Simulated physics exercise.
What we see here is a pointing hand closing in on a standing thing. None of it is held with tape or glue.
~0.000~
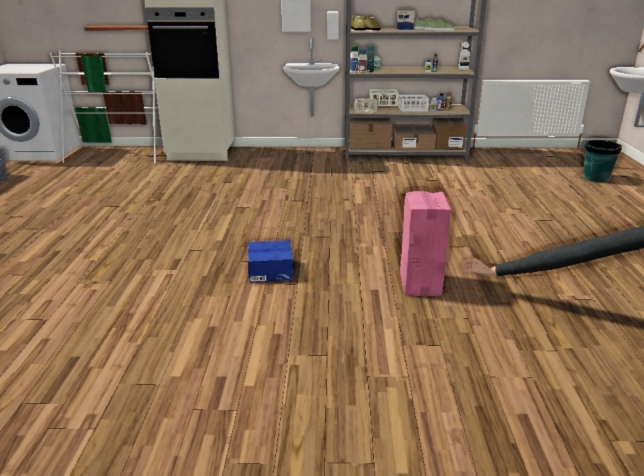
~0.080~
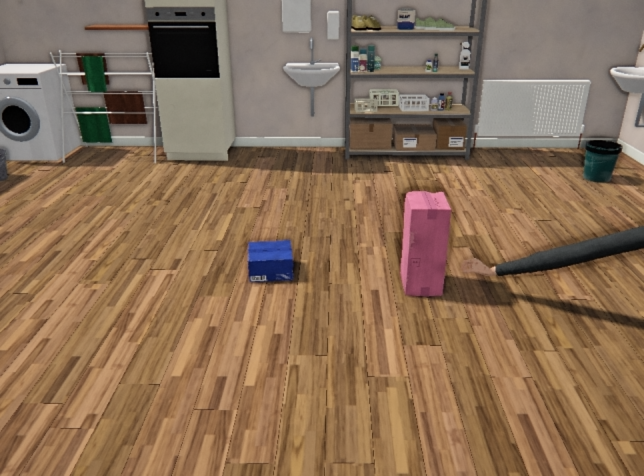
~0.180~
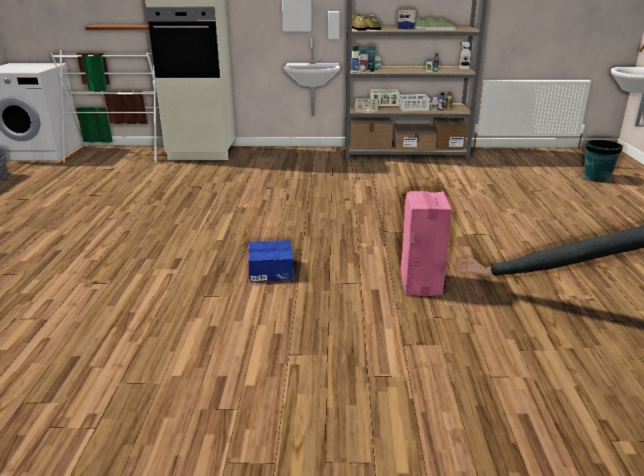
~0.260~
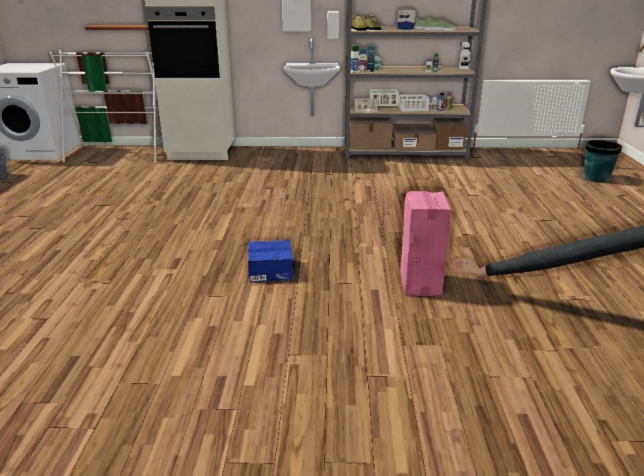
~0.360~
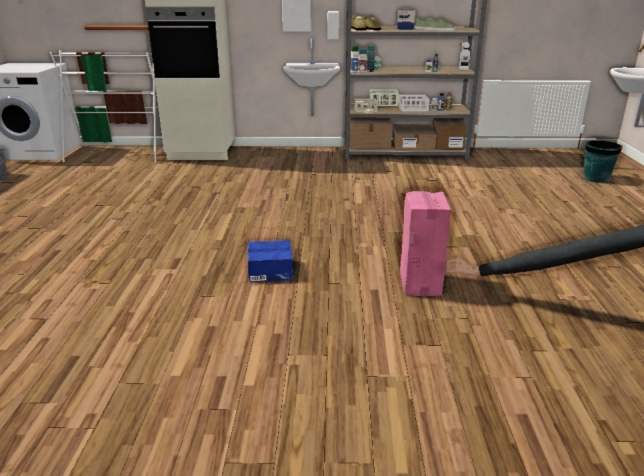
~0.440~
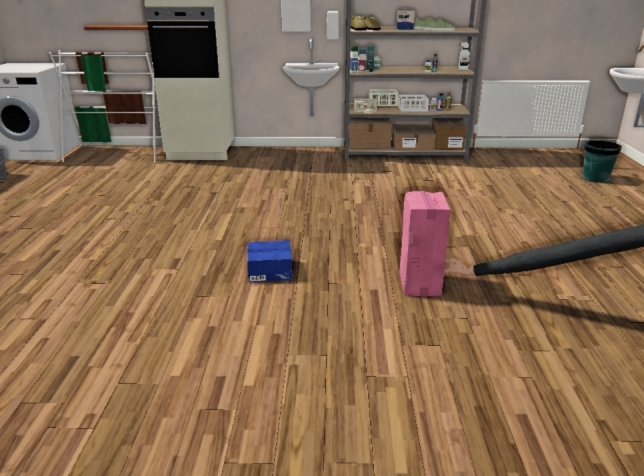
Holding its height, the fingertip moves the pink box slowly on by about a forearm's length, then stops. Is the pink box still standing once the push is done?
Watch, it keeps its footing and that's that.
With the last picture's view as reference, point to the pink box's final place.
Looks like it settles somewhere around (363, 243).
After 0.64 s, pink box slid a little near (411, 243).
After 0.84 s, pink box slid a little near (399, 243).
After 1.14 s, pink box slid about its own width near (379, 243).
After 1.34 s, pink box slid about its own width near (367, 243).
At rest (2.1 s), moved from the start, pink box. Seen from the same camera at the end, pink box near (363, 243).
